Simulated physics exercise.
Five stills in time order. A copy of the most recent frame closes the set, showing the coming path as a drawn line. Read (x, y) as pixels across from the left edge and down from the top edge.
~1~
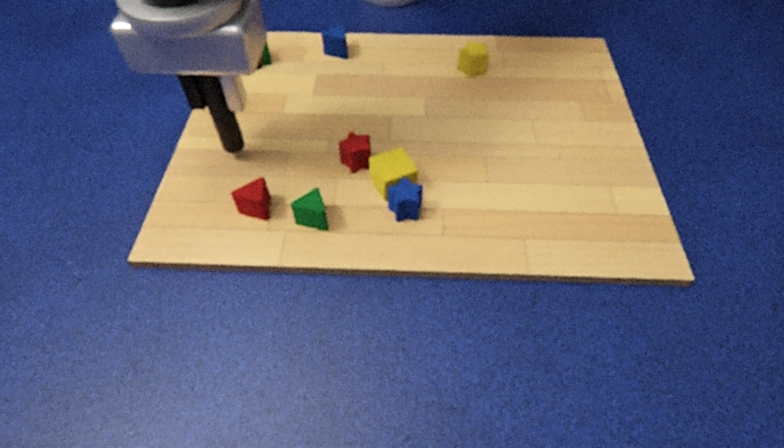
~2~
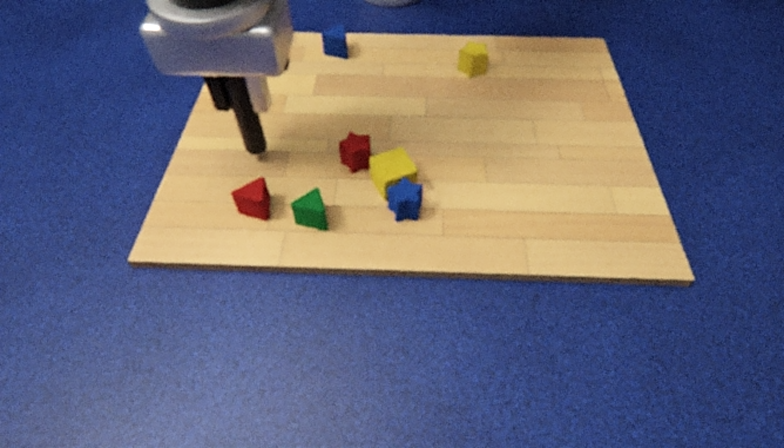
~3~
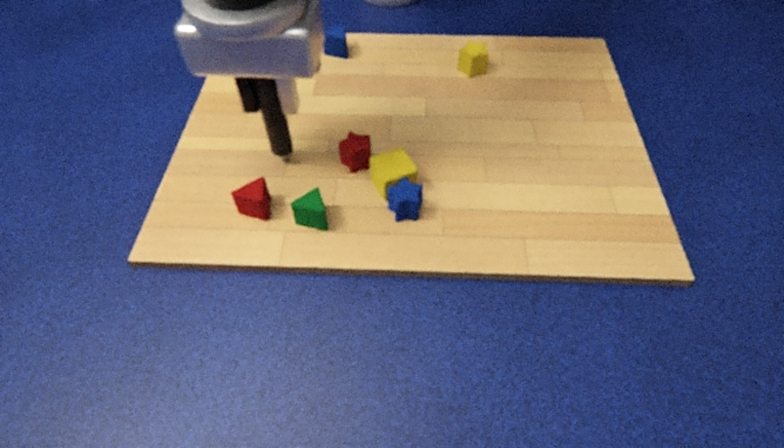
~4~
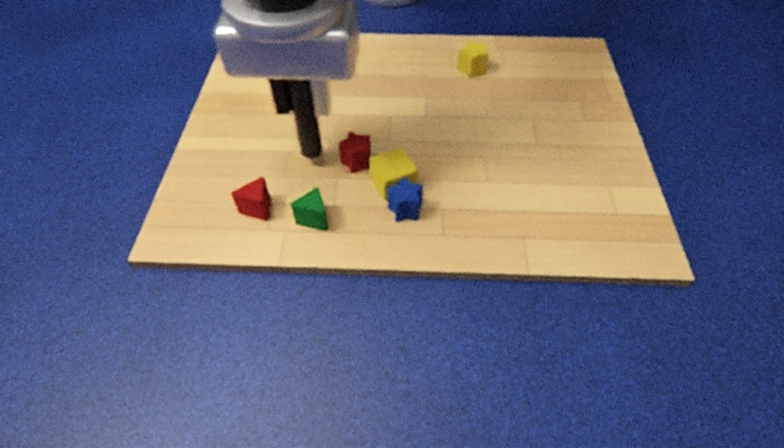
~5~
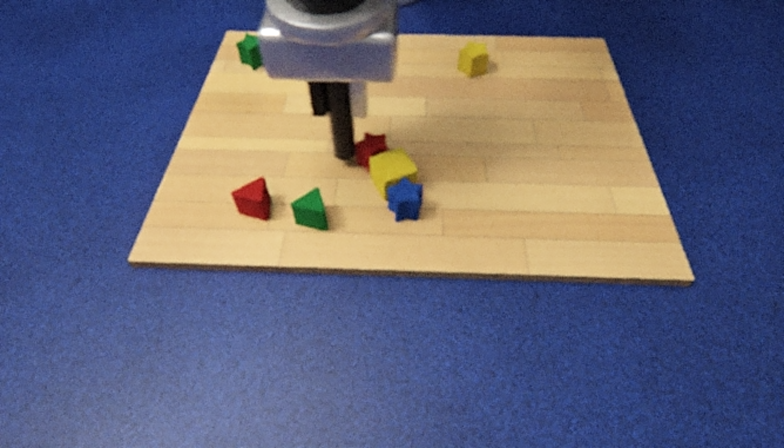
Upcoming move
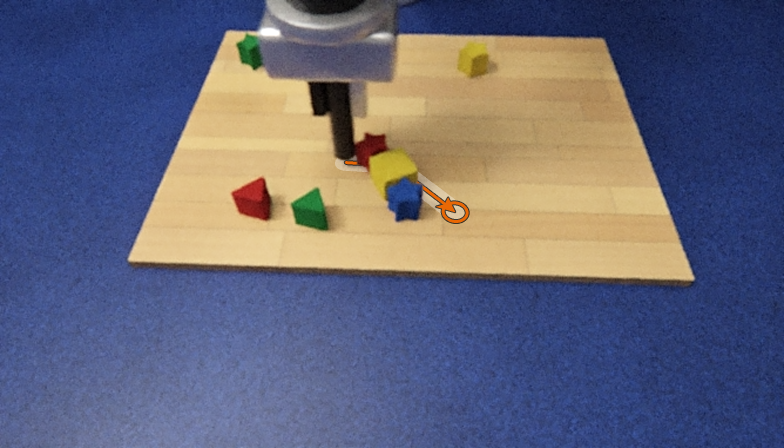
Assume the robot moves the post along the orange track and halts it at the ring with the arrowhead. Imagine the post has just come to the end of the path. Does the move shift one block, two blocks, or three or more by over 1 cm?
Number moved: 3+.
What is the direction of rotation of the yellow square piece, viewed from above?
Clockwise, looking down.
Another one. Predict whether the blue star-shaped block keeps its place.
By the last moment, the blue star-shaped block will have left its place.
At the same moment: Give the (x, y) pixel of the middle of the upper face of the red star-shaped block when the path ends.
My prediction: (422, 141).
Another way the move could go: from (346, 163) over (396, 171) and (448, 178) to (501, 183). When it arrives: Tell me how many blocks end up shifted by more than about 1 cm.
Moved: More than two.
The line goes from (346, 163) over (389, 166) and (422, 187) to (455, 212).
On the path given first. One third of the way, post (389, 157); red star-shaped block (411, 140), turned 25° clockwise; yellow square piece (403, 166), turned 15° clockwise; blue star-shaped block (408, 193).
Two thirds of the way, post (424, 178); red star-shaped block (422, 141), turned 10° anticlockwise; yellow square piece (430, 192), turned 40° clockwise; blue star-shaped block (413, 217), turned 55° clockwise.
At the end, post (457, 203); green triangular block unmoved; red star-shaped block (422, 141), turned 10° anticlockwise; yellow square piece (443, 214), turned 70° clockwise; blue star-shaped block (411, 230), turned 85° clockwise.
